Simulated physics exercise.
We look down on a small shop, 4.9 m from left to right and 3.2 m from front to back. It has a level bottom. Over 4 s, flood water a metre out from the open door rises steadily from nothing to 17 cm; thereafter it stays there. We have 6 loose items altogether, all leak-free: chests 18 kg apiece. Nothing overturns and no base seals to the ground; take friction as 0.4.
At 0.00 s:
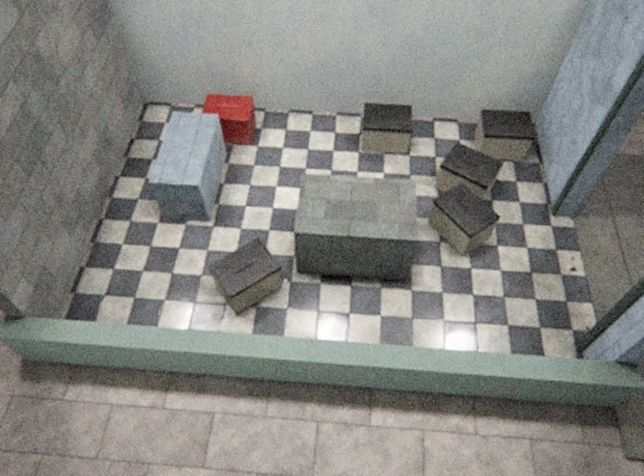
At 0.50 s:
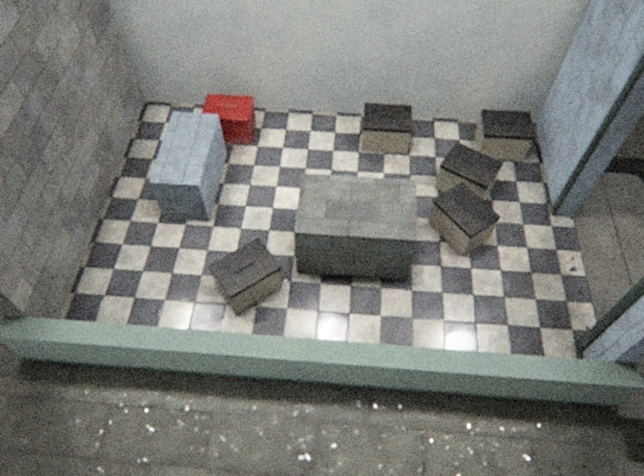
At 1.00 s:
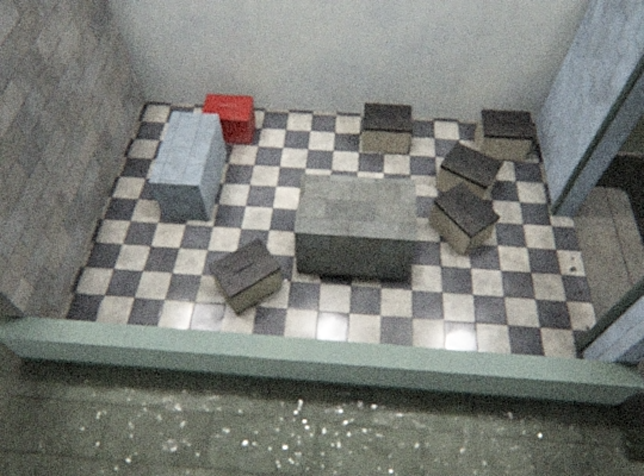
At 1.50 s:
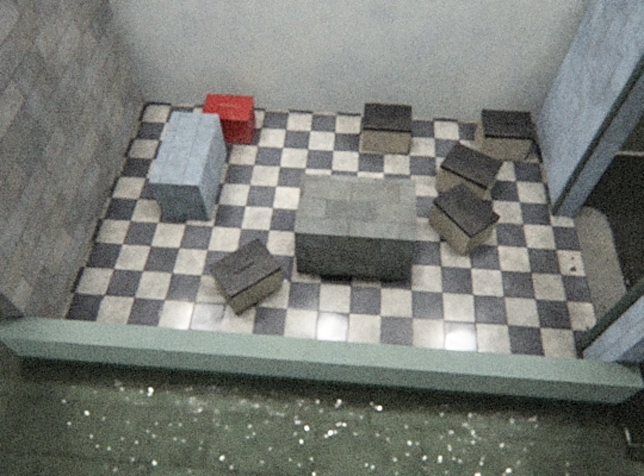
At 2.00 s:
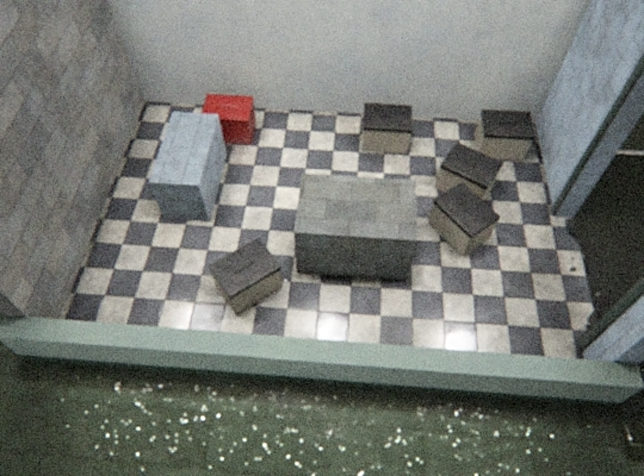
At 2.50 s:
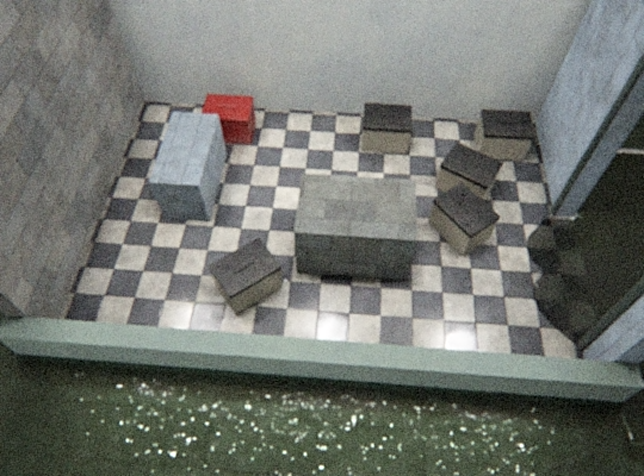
The clip opens on a small room with a checkered floor, a red chest near the back wall and several dark-topped boxes. Outside, murky, speckled water spreads over the paving and darkens, then slips through the opening at right onto the checkered floor's edge, while the chests stay still.
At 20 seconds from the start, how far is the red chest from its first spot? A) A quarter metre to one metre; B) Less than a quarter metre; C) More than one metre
Answer: C.
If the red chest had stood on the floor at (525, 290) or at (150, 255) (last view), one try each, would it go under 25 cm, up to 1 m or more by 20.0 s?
Results in order: It ends up well away; it ends up well away.
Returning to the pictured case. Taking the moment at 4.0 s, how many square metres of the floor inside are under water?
About 2.5 m2.
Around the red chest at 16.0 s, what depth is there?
Roughly 12 cm at that moment.
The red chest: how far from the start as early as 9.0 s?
Roughly 0 cm.
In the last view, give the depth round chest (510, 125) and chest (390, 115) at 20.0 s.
15 and 14 cm.
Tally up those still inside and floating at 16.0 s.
Count at that moment: 6.
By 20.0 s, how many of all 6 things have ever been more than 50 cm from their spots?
All told, that gives 6.
After 4.0 s the red chest is near (227, 107), 0.0 m from its start, aground; 0 afloat.
After 9.0 s the red chest is near (227, 107), 0.0 m from its start, aground; 0 afloat.
After 16.0 s the red chest is near (252, 128), 0.5 m from its start, afloat; 6 afloat.
After 20.0 s the red chest is near (262, 257), 2.2 m from its start, afloat; 6 afloat.
